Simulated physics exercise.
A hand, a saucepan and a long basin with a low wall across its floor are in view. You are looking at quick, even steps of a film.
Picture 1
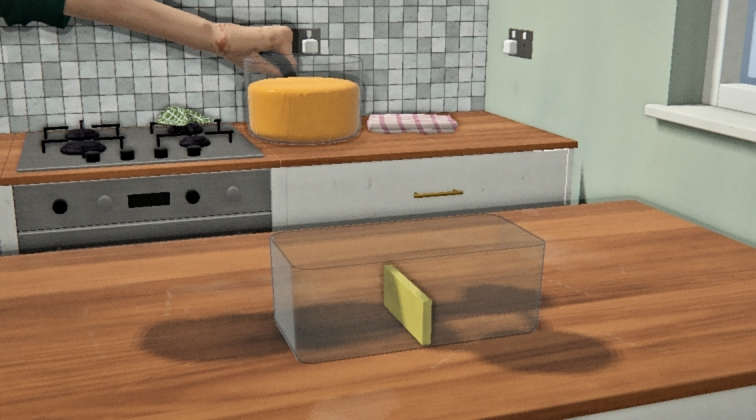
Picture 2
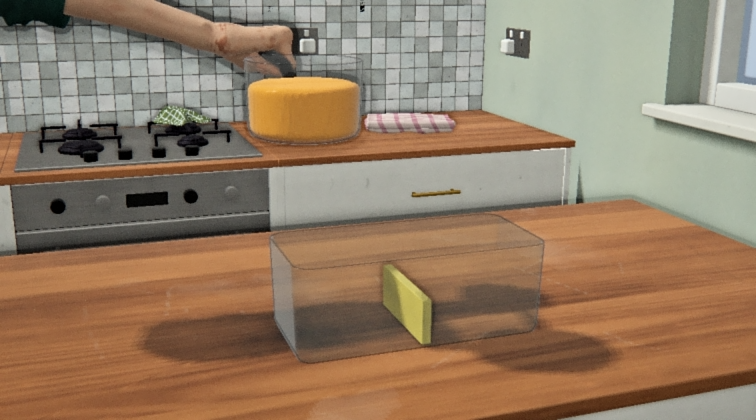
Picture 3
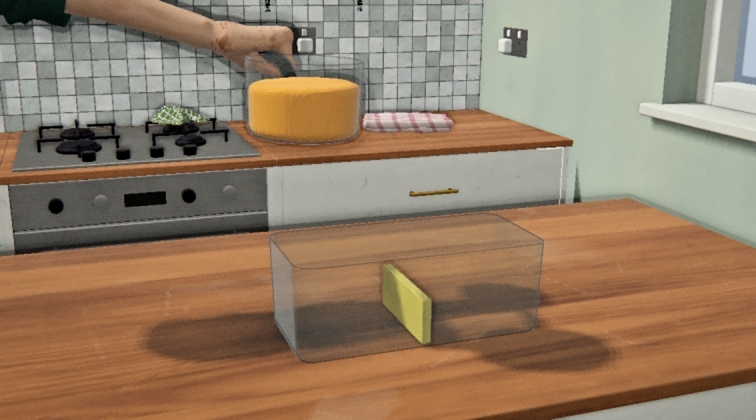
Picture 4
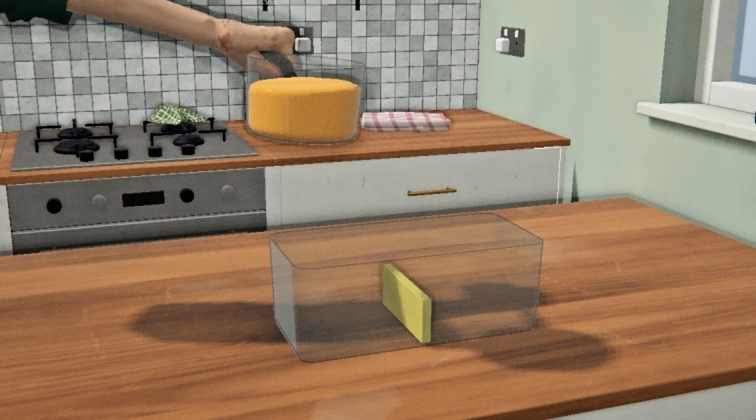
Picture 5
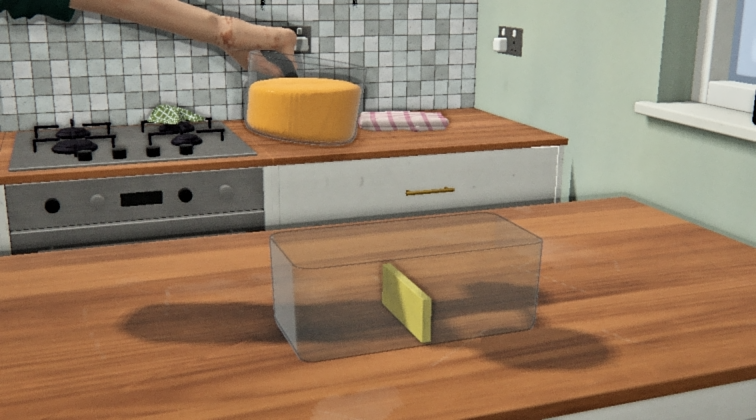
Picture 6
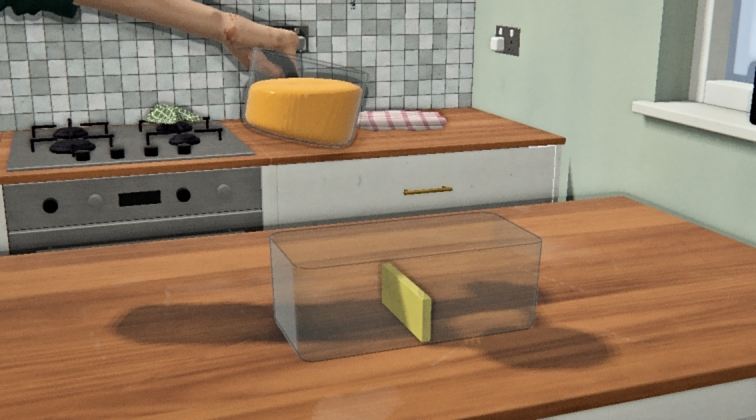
A hand grips the handle of a clear saucepan of orange liquid above a wooden counter and gradually tilts it slightly to the right, while a transparent long basin with a low yellow wall inside stays still in the foreground.
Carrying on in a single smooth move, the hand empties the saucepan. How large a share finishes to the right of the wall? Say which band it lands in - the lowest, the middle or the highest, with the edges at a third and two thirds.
The share right of the wall is the middle band, one third to two thirds.
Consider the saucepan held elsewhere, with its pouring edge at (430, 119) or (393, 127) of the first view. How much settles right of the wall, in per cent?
Try one: 95 %; try two: 75 %.
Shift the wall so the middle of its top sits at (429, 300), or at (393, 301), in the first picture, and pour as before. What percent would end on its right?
Estimated: 30 % first, 75 % second.
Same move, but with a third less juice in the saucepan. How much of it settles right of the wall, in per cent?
I'd say roughly 30 percent.
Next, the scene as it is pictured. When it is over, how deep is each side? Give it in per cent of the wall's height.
It settles around 20 on the left side and around 30 on the right side.
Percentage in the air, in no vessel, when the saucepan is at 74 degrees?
Airborne fraction: Approx. 30 %.
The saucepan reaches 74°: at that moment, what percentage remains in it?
Remaining share, estimated: 70 %.
A moment on, the saucepan is tipped part way and 68 per cent is still to pour, 1 is left of the wall and 1 right of it.
Next, the saucepan is tipped right over and 12 per cent is still to pour, 15 is left of the wall and 55 right of it.
Then the saucepan is tipped right over and 0 per cent is still to pour, 40 is left of the wall and 57 right of it.
Later the saucepan is tipped right over and 0 per cent is still to pour, 41 is left of the wall and 57 right of it.
Finally, 42 per cent lies left of the wall, 57 right of it and 1 outside.
